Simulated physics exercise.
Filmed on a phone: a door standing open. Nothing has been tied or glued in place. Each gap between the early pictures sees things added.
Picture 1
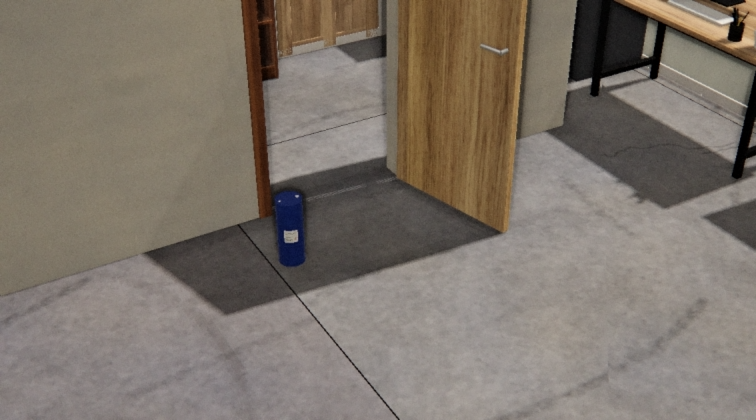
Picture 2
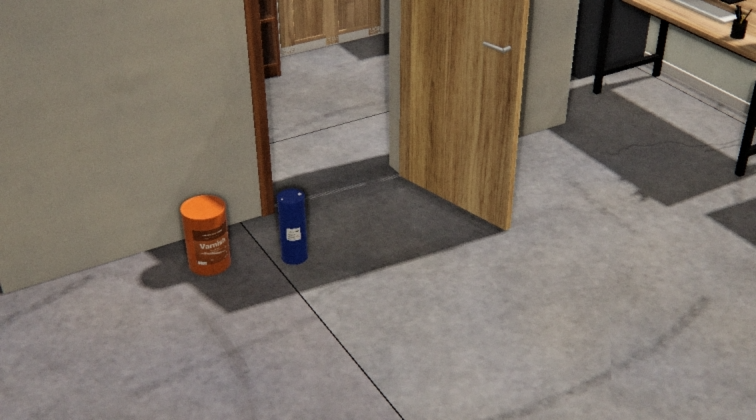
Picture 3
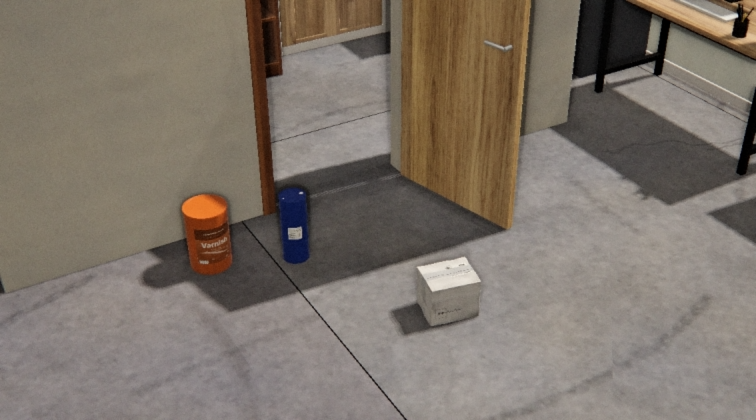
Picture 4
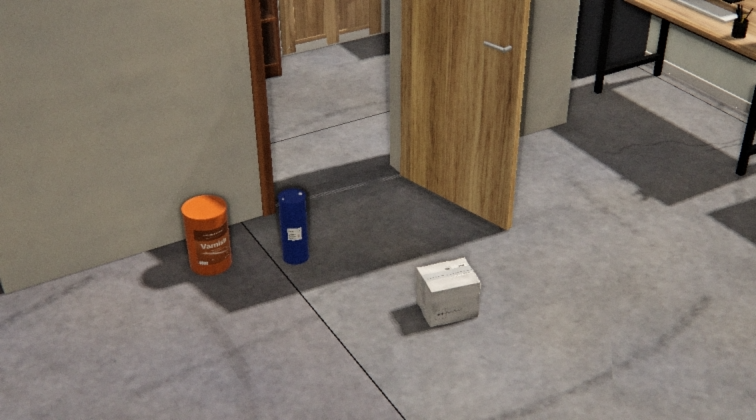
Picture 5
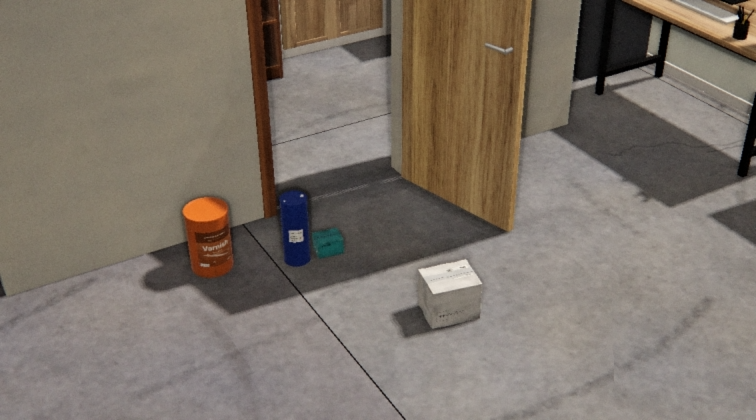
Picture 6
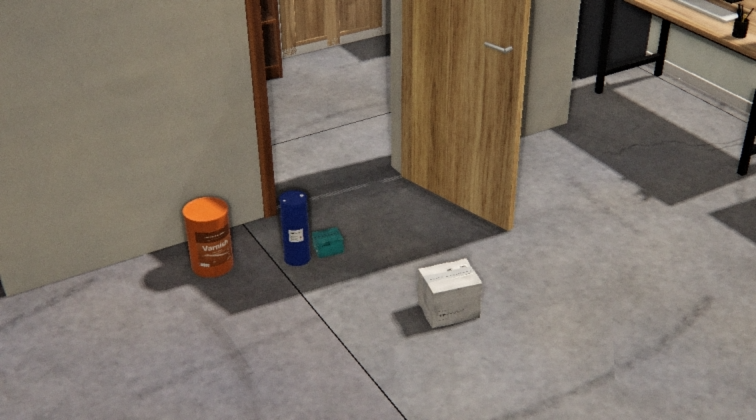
Concrete-floored room with a wooden door standing open and still, an orange pail, white parcel and turquoise box appearing in turn near a blue canister.
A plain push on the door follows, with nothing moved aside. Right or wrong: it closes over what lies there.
Right.
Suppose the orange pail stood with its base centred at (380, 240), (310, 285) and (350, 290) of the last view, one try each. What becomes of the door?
Well, on the first try it is held back, on the second it makes it all the way, and on the third it makes it all the way.
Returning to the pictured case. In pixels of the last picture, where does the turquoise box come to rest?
Roughly (313, 242).
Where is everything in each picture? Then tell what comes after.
In the first frame, door wide open and still; blue canister (290, 229).
In the second frame, door wide open and still; blue canister (293, 227).
In the third frame, door wide open and still; orange pail (208, 235); white parcel (448, 292).
In the fourth frame, door wide open and still; blue canister (294, 227); orange pail (208, 236).
In the fifth frame, door wide open and still; white parcel (449, 294); blue canister (295, 229).
In the sixth frame, door wide open and still; turquoise box (328, 243); orange pail (209, 238).
Then, 1.10 s on from there, door at 65°.
Then, 1.80 s on from there, door at 27°; turquoise box shifted a little near (313, 242); blue canister shifted a little.
In the end, door at 0°; all 4 unmoved. At the end, from the last picture's camera, turquoise box near (313, 242).
